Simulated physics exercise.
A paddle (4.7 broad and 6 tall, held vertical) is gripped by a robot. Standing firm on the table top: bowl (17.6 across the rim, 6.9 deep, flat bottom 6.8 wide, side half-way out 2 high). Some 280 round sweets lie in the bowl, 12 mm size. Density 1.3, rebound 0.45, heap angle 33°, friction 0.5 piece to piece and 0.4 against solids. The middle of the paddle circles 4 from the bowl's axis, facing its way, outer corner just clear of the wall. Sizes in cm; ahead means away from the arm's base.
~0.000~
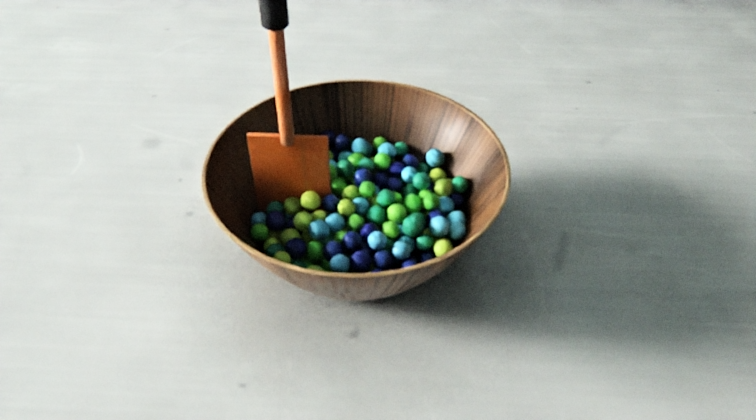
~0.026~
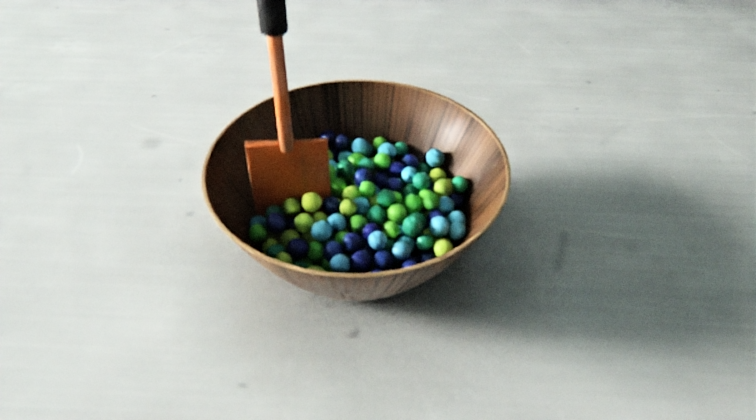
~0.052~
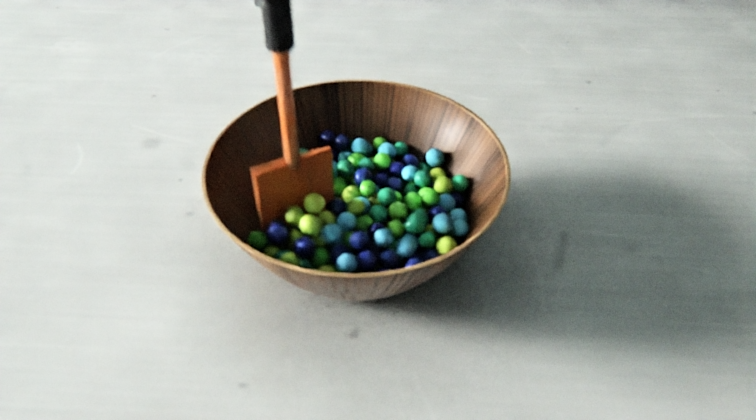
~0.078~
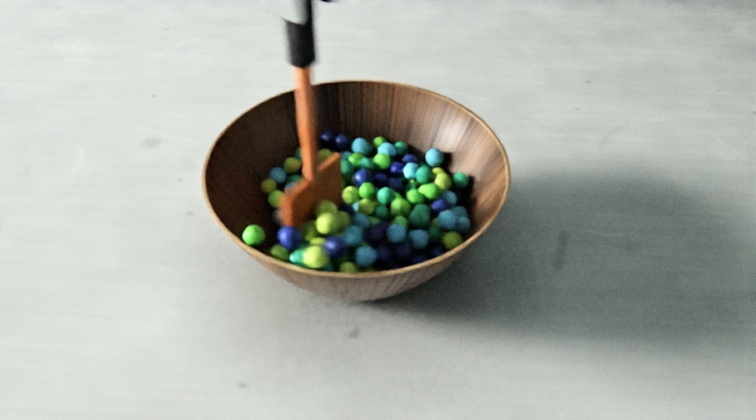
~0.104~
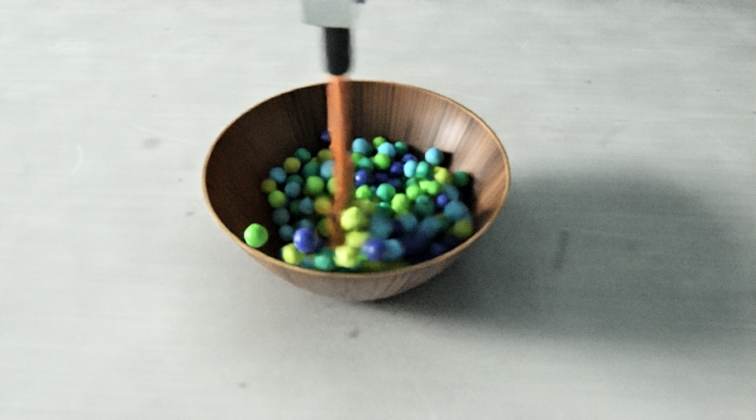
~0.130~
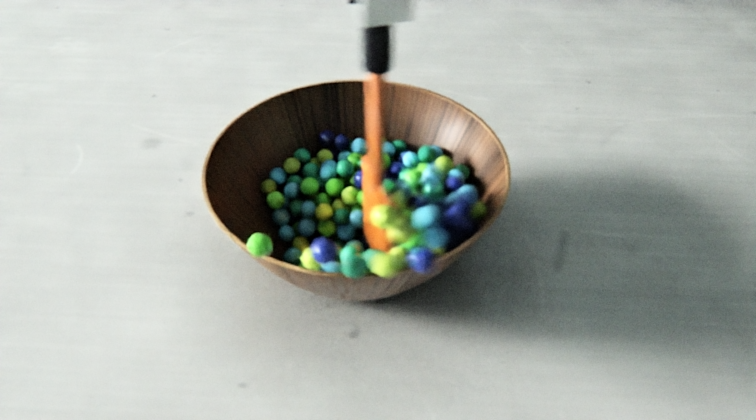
A robot arm swept an orange paddle from the left side of a wooden bowl around the near side toward the right, pushing blue, green and yellow balls into a moving pile ahead of it.
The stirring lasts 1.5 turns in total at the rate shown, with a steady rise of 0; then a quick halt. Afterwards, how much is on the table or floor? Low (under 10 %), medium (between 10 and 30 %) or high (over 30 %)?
Share on the table or floor: High (over 30 %).
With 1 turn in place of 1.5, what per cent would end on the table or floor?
It would be near 35 per cent.
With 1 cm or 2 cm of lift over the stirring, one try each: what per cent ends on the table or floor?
About 35 and 25 per cent.
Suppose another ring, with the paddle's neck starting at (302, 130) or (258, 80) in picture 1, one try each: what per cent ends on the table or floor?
Some 30 and 5 per cent.
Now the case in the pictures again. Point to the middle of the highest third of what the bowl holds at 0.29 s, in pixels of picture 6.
Around (332, 120).
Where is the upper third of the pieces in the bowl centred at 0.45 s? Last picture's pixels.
Around (343, 248).
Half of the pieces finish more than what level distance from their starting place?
About 11 cm.
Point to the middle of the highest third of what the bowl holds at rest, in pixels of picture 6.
At about (401, 175).
After 0.29 s, 274° round, highest piece 14 above the table; 230 in the bowl, 11 on the table or floor, 43 in flight or on the tool.
After 0.45 s, 78° round, highest piece 9 above the table; 187 in the bowl, 70 on the table or floor, 27 in flight or on the tool.
After 0.74 s, 180° round, highest piece 6 above the table; 167 in the bowl, 117 on the table or floor.
After 1.44 s, 180° round, highest piece 6 above the table; 167 in the bowl, 117 on the table or floor.
At rest, 167 in the bowl, 117 on the table or floor. That is 41 % on the table or floor.
